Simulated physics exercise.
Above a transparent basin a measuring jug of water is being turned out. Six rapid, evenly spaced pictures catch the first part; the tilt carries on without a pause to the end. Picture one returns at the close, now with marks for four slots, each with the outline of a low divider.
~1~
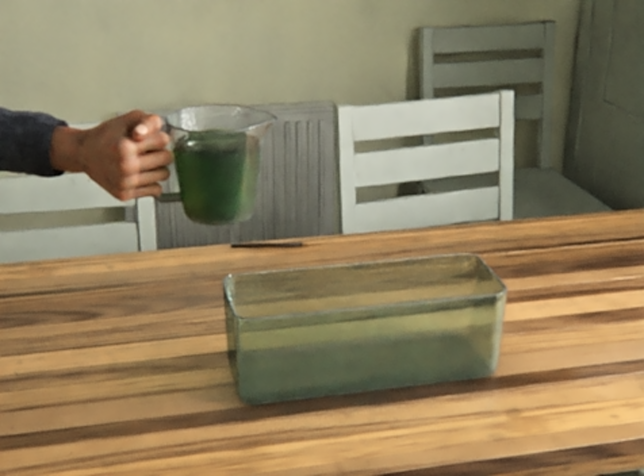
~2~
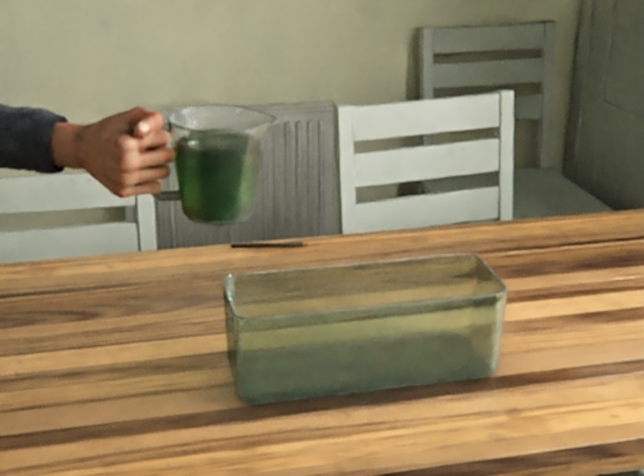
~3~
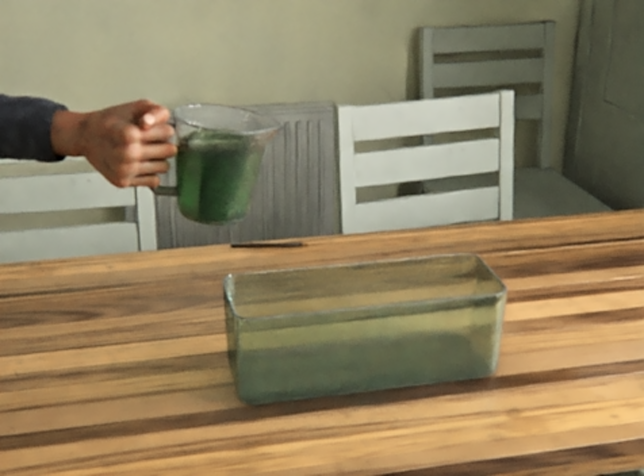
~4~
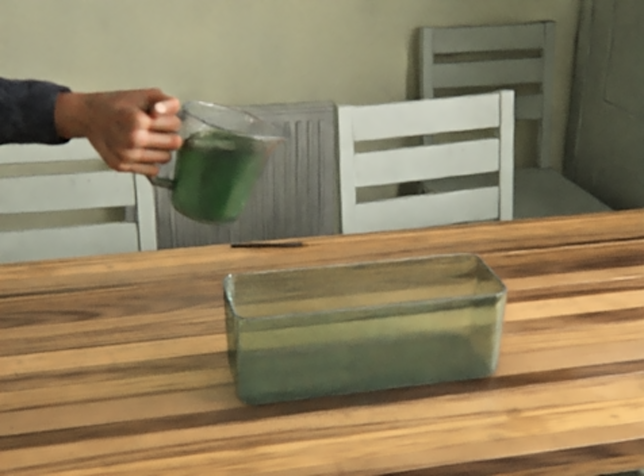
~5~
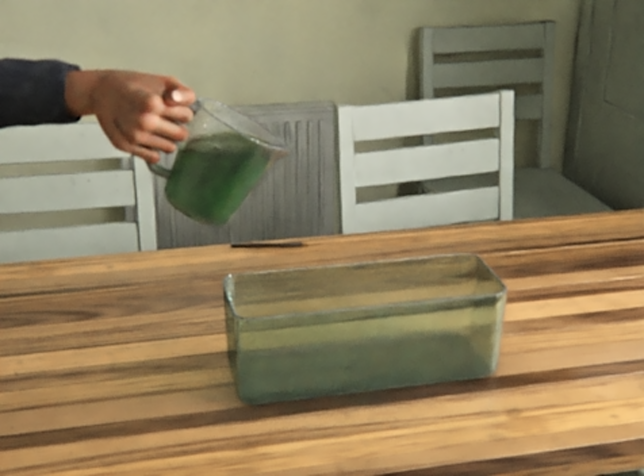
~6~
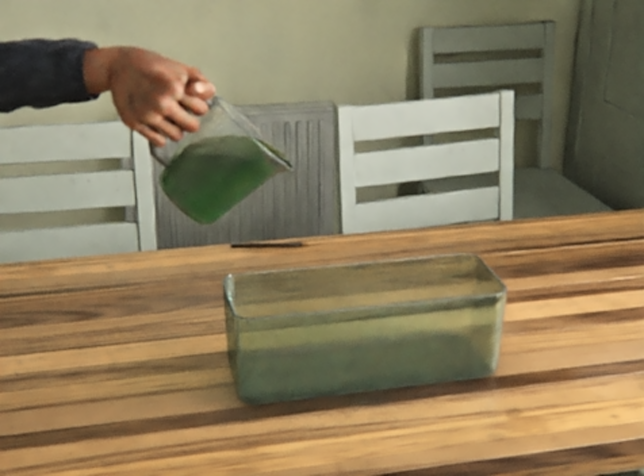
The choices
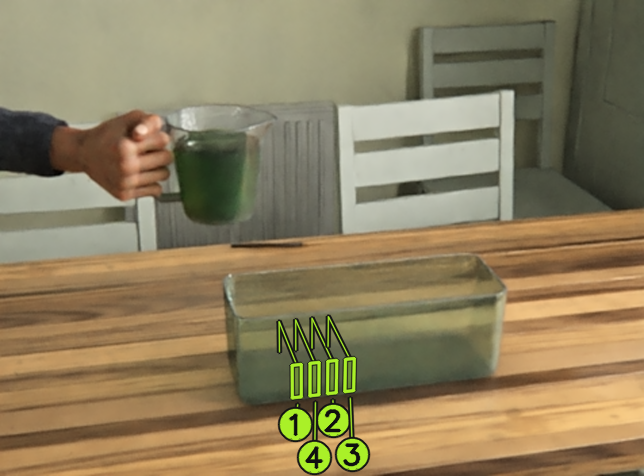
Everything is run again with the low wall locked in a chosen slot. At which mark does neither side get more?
Choose 2.
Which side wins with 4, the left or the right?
More ends on the right.
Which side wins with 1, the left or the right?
More ends on the right.
In lime, 1 at (297, 404); 2 at (332, 400); 3 at (350, 397); 4 at (315, 402).
With 1, about 4 % ends left of the wall and 93 % right of it; 3 % is lost outside.
With 2, about 51 % ends left of the wall and 44 % right of it; 5 % is lost outside.
With 3, about 79 % ends left of the wall and 16 % right of it; 6 % is lost outside.
With 4, about 22 % ends left of the wall and 75 % right of it; 3 % is lost outside.
